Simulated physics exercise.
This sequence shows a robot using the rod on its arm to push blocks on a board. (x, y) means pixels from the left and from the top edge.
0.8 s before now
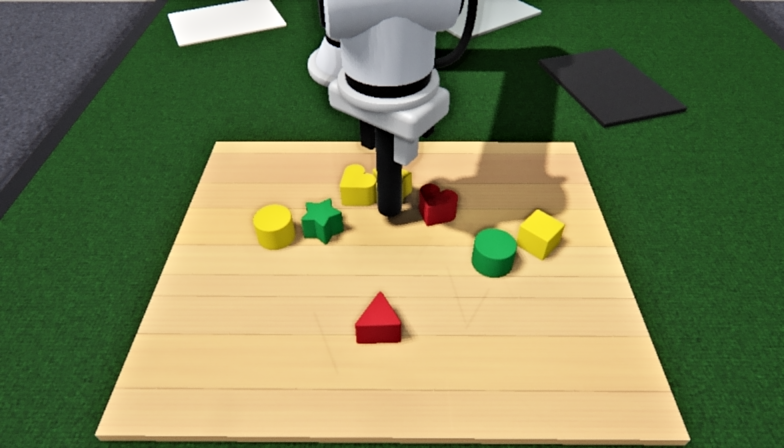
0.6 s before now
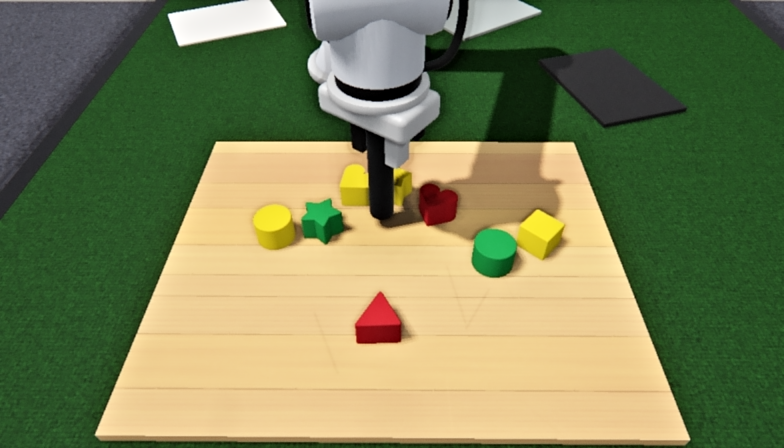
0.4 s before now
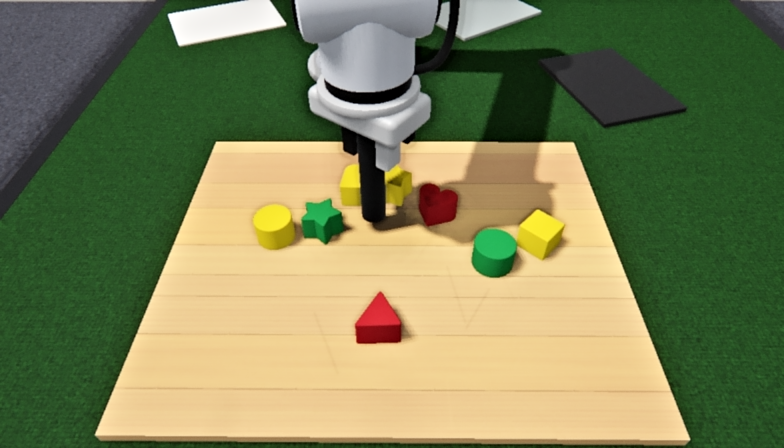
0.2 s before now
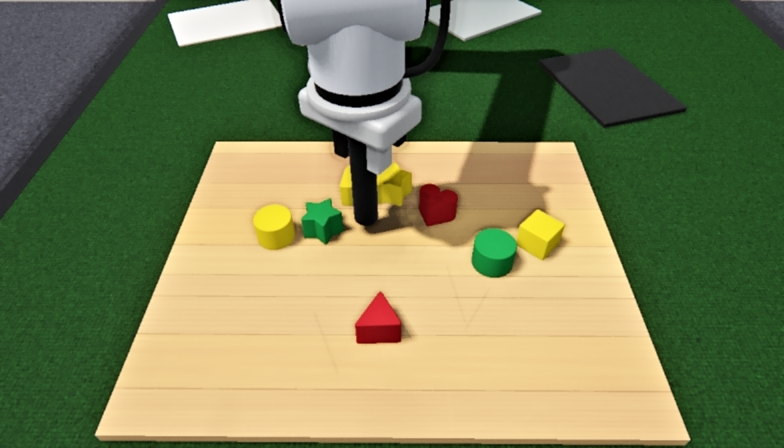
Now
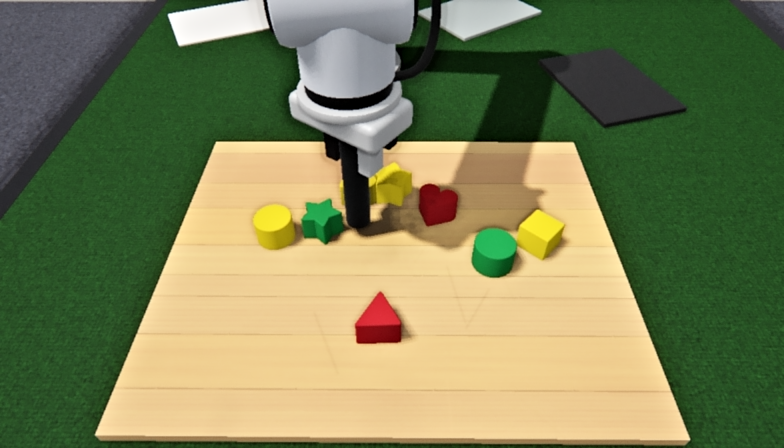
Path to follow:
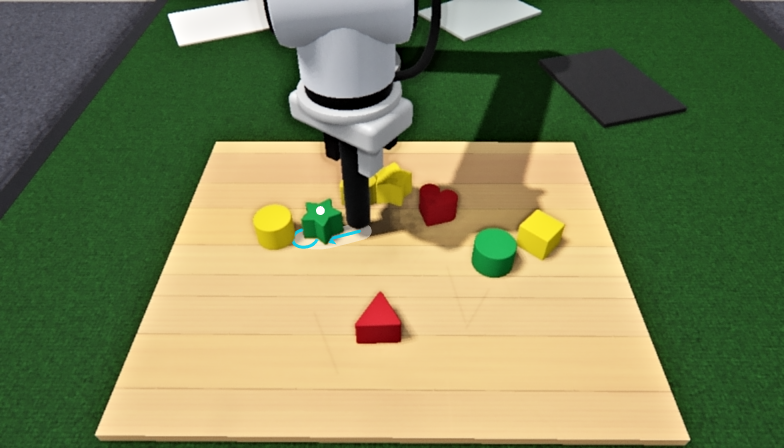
A robot arm slid its black rod slowly to the left across a wooden board, stopping short of touching the green star, while the scattered red, yellow and green blocks all stayed still.
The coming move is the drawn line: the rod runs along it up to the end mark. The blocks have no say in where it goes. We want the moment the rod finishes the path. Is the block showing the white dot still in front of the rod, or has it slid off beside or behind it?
Final position: Ahead.
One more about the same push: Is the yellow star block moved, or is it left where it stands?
That block is not shifted.
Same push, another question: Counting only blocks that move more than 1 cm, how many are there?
Two blocks move.
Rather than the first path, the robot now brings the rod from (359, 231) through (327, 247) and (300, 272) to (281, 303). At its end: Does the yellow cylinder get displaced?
Yes
The line goes from (359, 231) through (341, 236) and (323, 240) to (305, 238); the dot is on the green star block.
What follows on the original path. Halfway along, rod at (330, 228); yellow cylinder at (256, 217); green star block at (297, 212), turned 20° clockwise.
At the end, rod at (303, 227); yellow cylinder at (244, 214); green star block at (279, 206), turned 55° clockwise; yellow heart unmoved; yellow star block unmoved.
